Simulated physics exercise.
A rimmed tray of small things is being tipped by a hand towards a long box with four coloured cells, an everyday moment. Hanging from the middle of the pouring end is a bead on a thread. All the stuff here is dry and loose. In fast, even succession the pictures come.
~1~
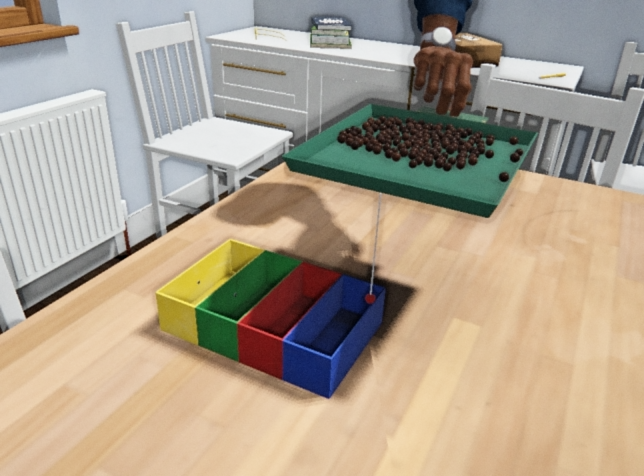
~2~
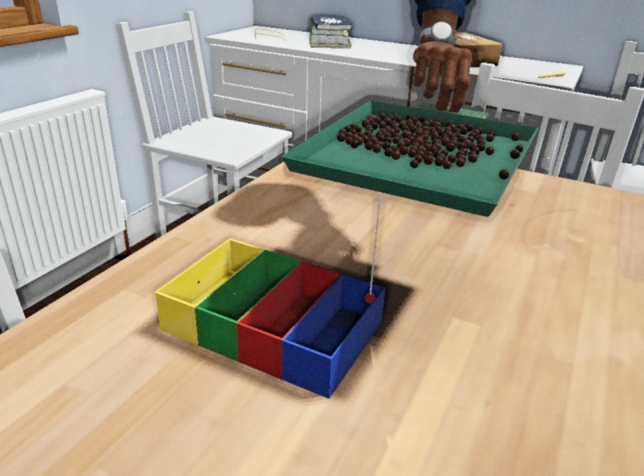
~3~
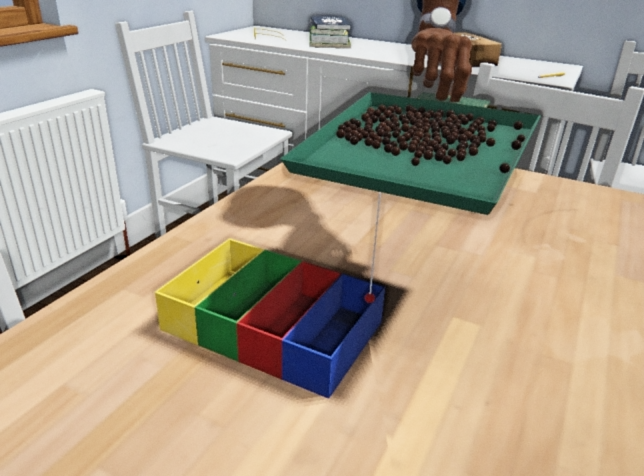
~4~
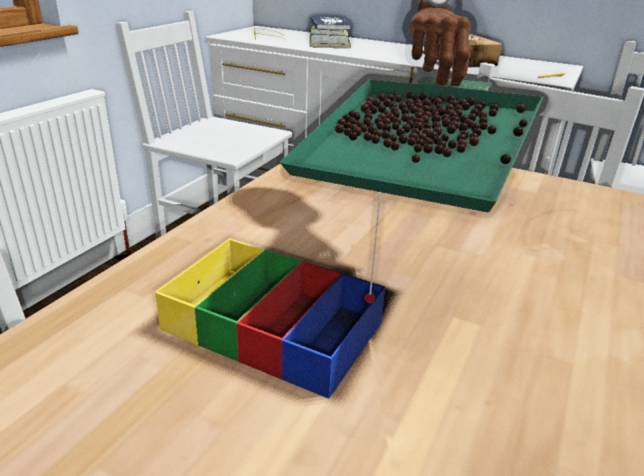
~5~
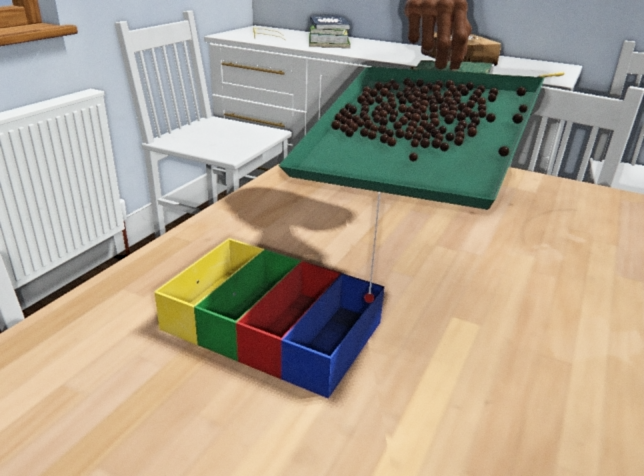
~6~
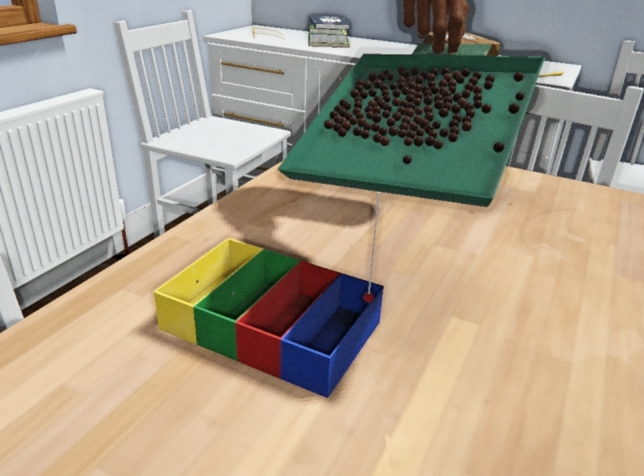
In a room with a wooden table, a hand behind a green tray of dark brown balls raises its far side, steadily steepening the tray, while the yellow, green, red and blue box below stays still.
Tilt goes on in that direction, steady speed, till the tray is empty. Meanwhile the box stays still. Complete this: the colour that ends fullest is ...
The fullest is red.
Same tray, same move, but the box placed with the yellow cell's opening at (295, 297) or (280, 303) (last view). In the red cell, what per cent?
0, then 10 %.
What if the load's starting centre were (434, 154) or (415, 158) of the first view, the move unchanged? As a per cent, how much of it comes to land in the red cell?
Roughly 50 and 40 percent, in that order.
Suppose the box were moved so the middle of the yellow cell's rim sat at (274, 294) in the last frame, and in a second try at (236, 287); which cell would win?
It would be the cell in yellow the first time and that green cell the second time.
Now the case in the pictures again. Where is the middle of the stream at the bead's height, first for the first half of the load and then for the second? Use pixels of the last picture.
I'd place the first part at (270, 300) and the rest at (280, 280).
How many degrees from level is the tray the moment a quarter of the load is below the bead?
Tilt: Around 65 degrees.
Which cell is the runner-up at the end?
The one in second place is the green cell.
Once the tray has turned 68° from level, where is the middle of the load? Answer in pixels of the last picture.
The centre of the load shows up near (293, 255) in the last view.
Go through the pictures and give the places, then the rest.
The first frame shows corners of the pouring end at (291, 155) and (492, 201), level; middle of the load at (420, 142), chocolate balls; bead on its thread at (370, 299); yellow cell at (177, 315); green cell at (217, 330); red cell at (260, 347); blue cell at (307, 365).
The second frame shows corners of the pouring end at (290, 155) and (491, 200), level; middle of the load at (420, 139).
The third frame shows corners of the pouring end at (289, 157) and (491, 198), tipped barely, lowest at the left corner; middle of the load at (420, 132).
The fourth frame shows corners of the pouring end at (288, 160) and (490, 196), tipped a little, lowest at the left corner; middle of the load at (420, 122).
The fifth frame shows corners of the pouring end at (287, 163) and (489, 194), tipped clearly, lowest at the left corner; middle of the load at (417, 113).
The sixth frame shows corners of the pouring end at (286, 166) and (487, 192), tipped clearly, lowest at the left corner; middle of the load at (411, 107), all on the move; yellow cell at (176, 314); green cell at (216, 330); red cell at (259, 346); blue cell at (305, 364).
Soon after the last picture, tray tipped steeply; about a third on the tray; a small part in the red cell; a small part in the green cell; a small part in the blue cell; about a third falling or outside the box.
A little later, tray tipped past a quarter turn; about half in the red cell; about a quarter in the green cell; a small part in the blue cell; a stray few in the yellow cell; about a quarter falling or outside the box.
Later still, tray tipped past a quarter turn; about half in the red cell; about a quarter in the green cell; a small part in the blue cell; a stray few in the yellow cell; a small part falling or outside the box.
By the end, tray tipped past a quarter turn; about half in the red cell; about a quarter in the green cell; a small part in the blue cell; a stray few in the yellow cell; a small part outside the box.
